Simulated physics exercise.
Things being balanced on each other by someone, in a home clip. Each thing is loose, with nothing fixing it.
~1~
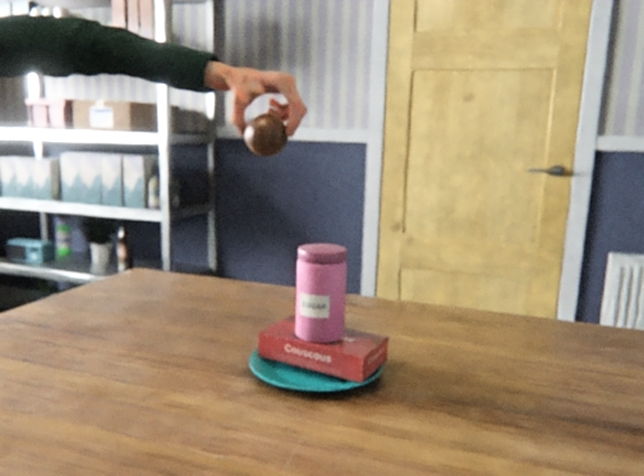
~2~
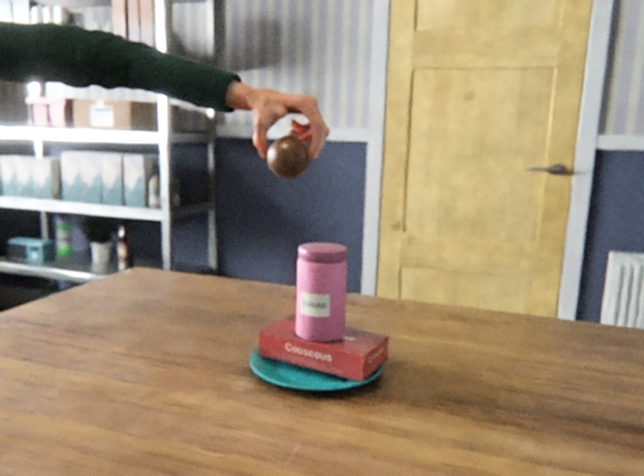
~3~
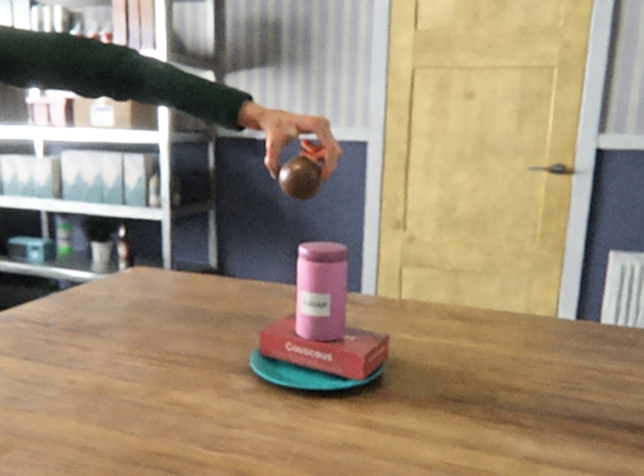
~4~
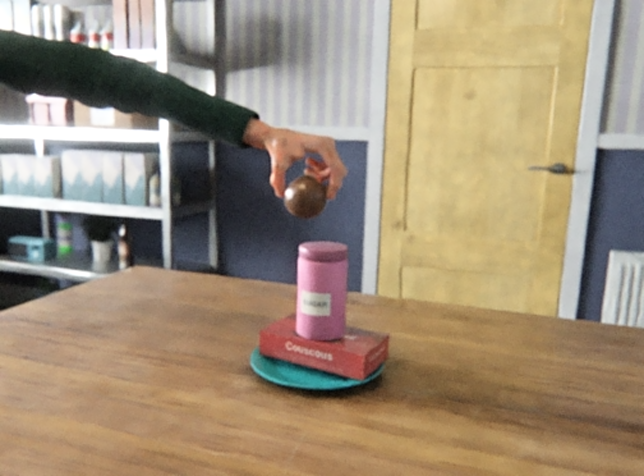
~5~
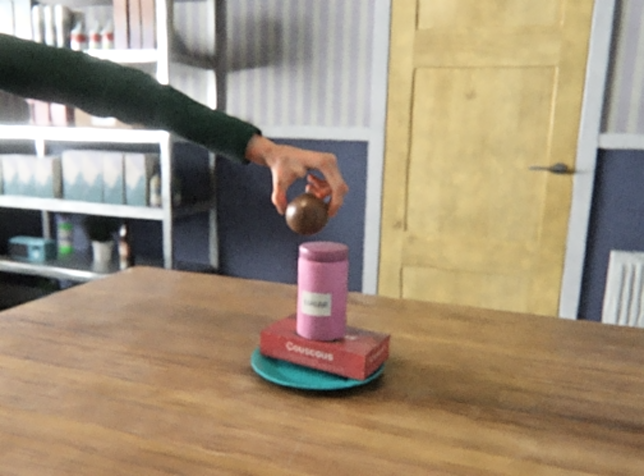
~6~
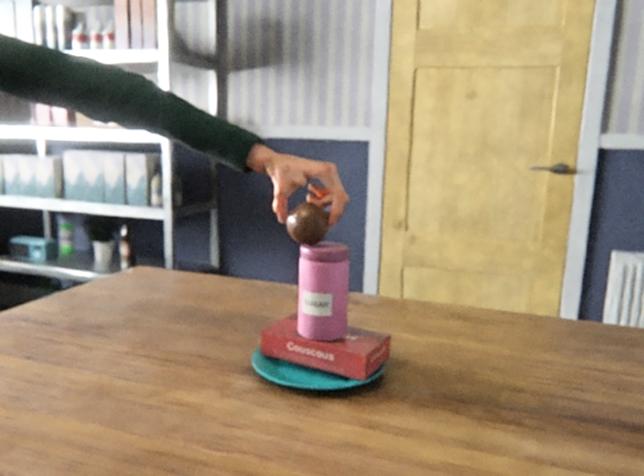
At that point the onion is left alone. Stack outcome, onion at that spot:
Nothing comes down.
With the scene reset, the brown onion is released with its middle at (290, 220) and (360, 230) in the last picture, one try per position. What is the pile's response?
Case one: The pile topples; case two: It topples.
Then, 0.20 s on from there, no change.
Then, 0.70 s on from there, brown onion resting near (308, 224).
In the end, all 4 unmoved. At the end, from the last picture's camera, brown onion near (308, 224). The pile keeps its balance.
